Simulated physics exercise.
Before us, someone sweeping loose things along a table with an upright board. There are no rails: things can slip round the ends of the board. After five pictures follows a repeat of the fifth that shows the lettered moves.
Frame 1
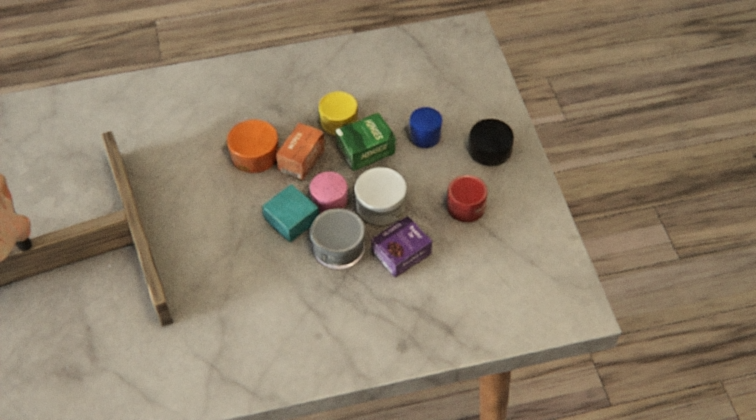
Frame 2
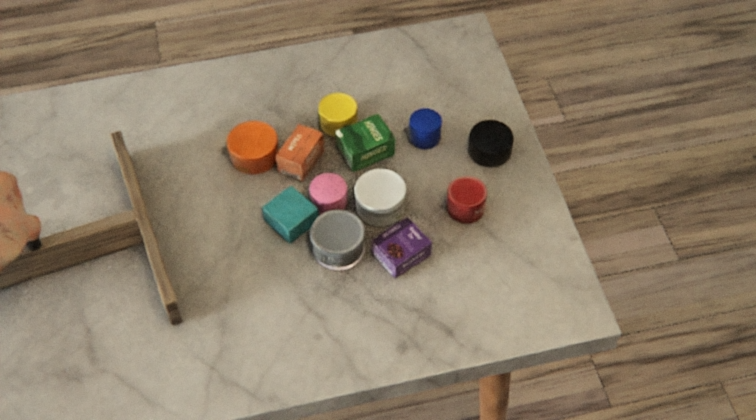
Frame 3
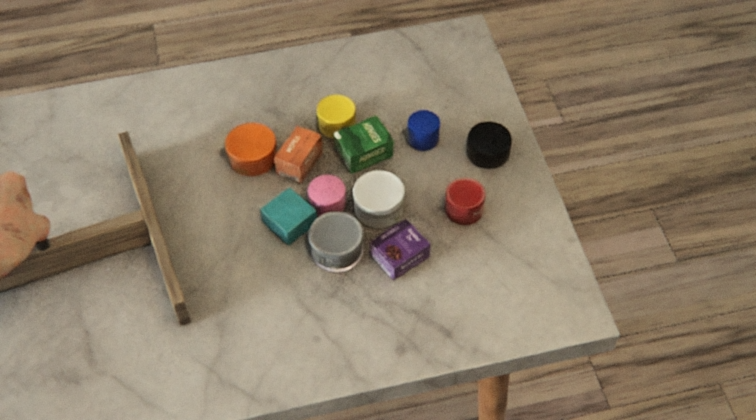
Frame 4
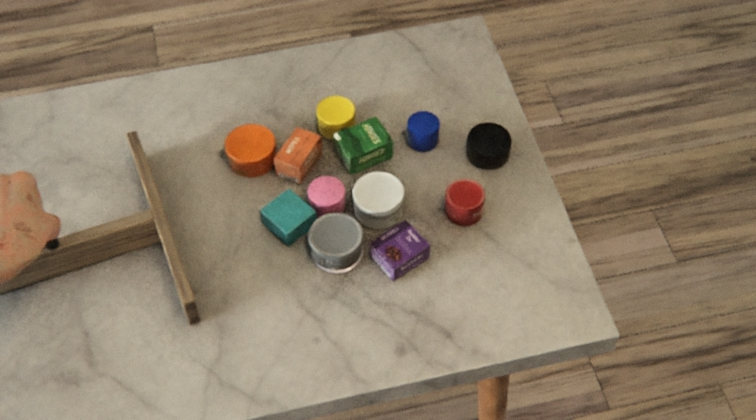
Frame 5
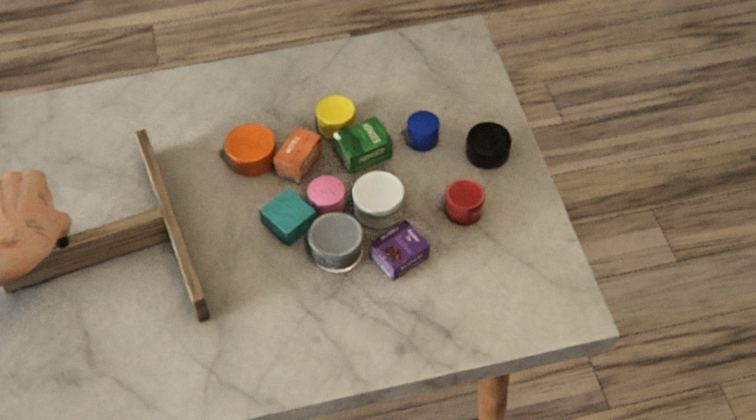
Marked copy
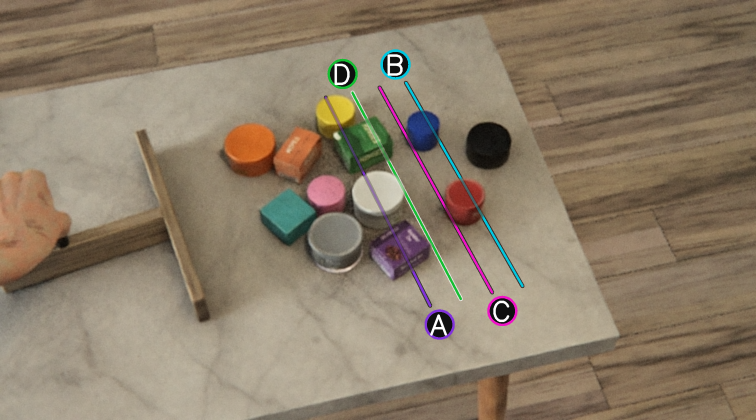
A pale marbled tabletop on wooden legs stands over a wood-plank floor, seen from above at an angle. Orange, yellow, pink, white, grey, blue, black and red round containers cluster right of centre among orange, green, turquoise and purple blocks or packets, apart from an upright wooden board. A hand at the left slides the board a short way right, the containers staying practically still.
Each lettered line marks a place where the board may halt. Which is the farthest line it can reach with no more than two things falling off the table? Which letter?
Line B.
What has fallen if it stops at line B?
The black pot.
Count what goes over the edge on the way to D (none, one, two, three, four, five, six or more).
The count is none.
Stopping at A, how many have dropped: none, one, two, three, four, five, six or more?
By then, none.
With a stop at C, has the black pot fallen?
No.
On the copy, A at (374, 194); B at (460, 177); C at (432, 182); D at (403, 188).
On B. First, board (274, 189); orange jar (281, 139); orange box (310, 157).
Then, board (378, 168); red tub (488, 204); blue pot (456, 127).
Finally, board (457, 153); black pot over the edge; red tub (553, 195); one fallen.
By contrast, A is within the limit but short; C is within the limit but short; D is within the limit but short.
